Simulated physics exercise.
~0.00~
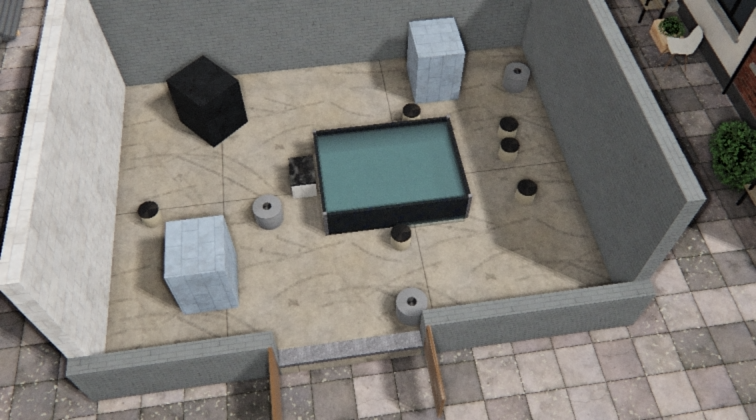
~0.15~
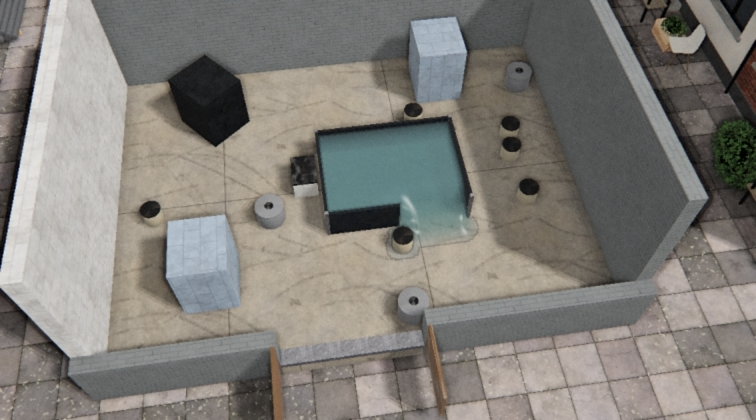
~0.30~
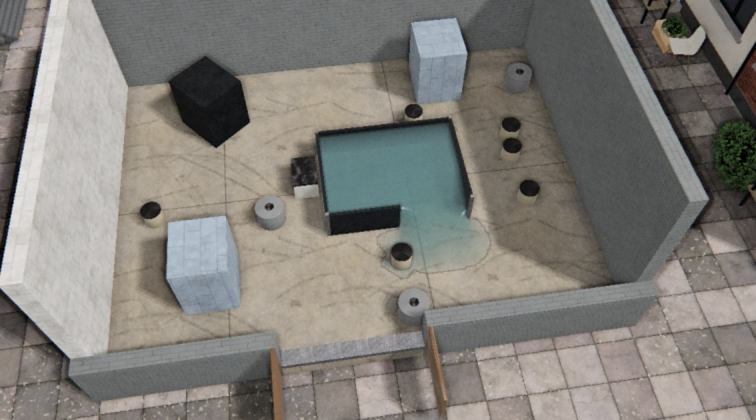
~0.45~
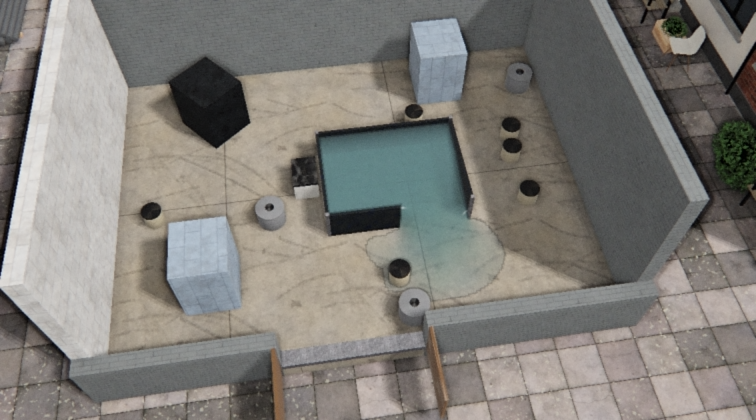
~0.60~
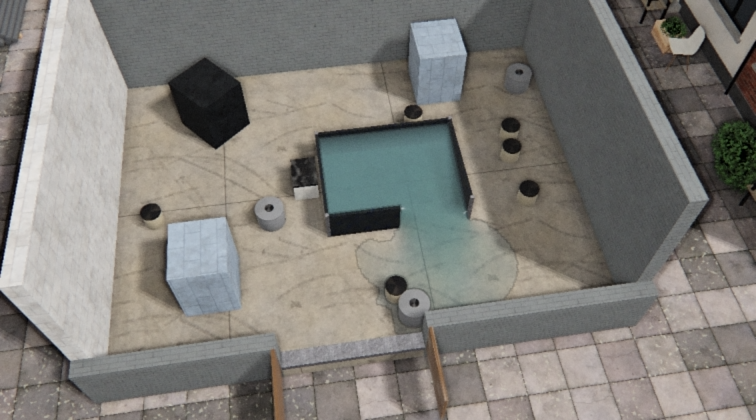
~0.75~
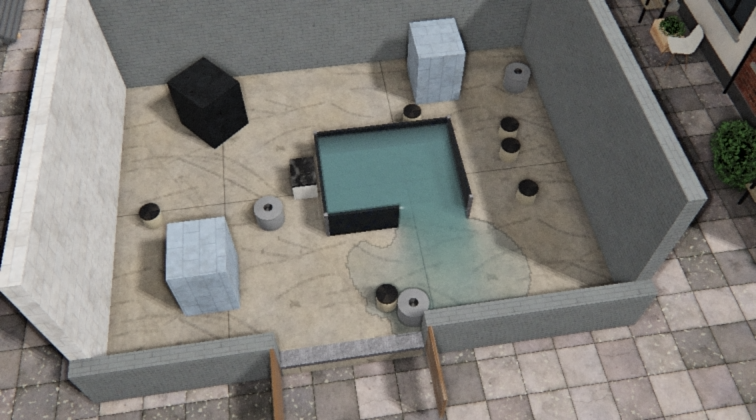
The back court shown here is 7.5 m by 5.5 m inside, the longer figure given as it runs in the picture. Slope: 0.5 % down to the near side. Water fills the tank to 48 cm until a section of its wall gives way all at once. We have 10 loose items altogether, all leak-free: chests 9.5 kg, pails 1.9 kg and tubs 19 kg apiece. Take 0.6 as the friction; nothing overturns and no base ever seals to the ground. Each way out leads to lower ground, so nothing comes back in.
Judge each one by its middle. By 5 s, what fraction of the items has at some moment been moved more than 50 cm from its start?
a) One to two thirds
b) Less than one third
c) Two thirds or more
(a) One to two thirds.
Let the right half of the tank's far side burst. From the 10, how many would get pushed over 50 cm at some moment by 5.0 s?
Count: 5.
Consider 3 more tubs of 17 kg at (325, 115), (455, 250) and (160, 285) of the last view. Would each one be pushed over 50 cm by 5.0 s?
In turn: Short of it, over, under.
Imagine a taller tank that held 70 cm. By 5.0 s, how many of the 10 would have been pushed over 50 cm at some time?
Count: 6.
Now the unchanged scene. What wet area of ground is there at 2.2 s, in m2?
Close to 11.0 m2, I'd say.
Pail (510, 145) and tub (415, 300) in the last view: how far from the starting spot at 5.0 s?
Shifts in order: 200 cm; 140 cm.
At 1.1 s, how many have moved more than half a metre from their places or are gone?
1.
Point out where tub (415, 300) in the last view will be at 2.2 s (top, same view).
Somewhere near (349, 344) in the last view.
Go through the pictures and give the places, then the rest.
The first frame shows a pail at (401, 232) rests on the ground; a tub at (412, 302), on the bottom; water covers 3.6 m2; 0 of 10 have shifted.
The second frame shows a pail at (403, 235), on the bottom, 6 cm from its start; a tub at (414, 301), on the bottom; 4.1 m2 under water; 1 of 10 have shifted.
The third frame shows a pail at (402, 251), on the bottom, 33 cm from its start; a tub at (414, 302), on the bottom; water covers 4.8 m2; 1 of 10 have shifted.
The fourth frame shows a pail at (400, 268) rests on the ground, 61 cm from its start; a tub at (415, 302) rests on the ground; 5.6 m2 under water; 1 of 10 have shifted.
The fifth frame shows a pail at (396, 285), on the bottom, 89 cm from its start; a tub at (414, 303) rests on the ground; 6.6 m2 under water; 1 of 10 have shifted.
The sixth frame shows a pail at (387, 293), on the bottom, 106 cm from its start; a tub at (413, 302), on the bottom; 7.2 m2 under water; 1 of 10 have shifted.
After 1.1 s 1 of 10 are over 50 cm from their spots; 0 afloat.
After 2.2 s 2 of 10 are over 50 cm from their spots; 0 afloat.
After 3.5 s 3 of 10 are over 50 cm from their spots; 0 afloat.
After 5.0 s 5 of 10 are over 50 cm from their spots, and 5 have been at some point; 2 afloat.
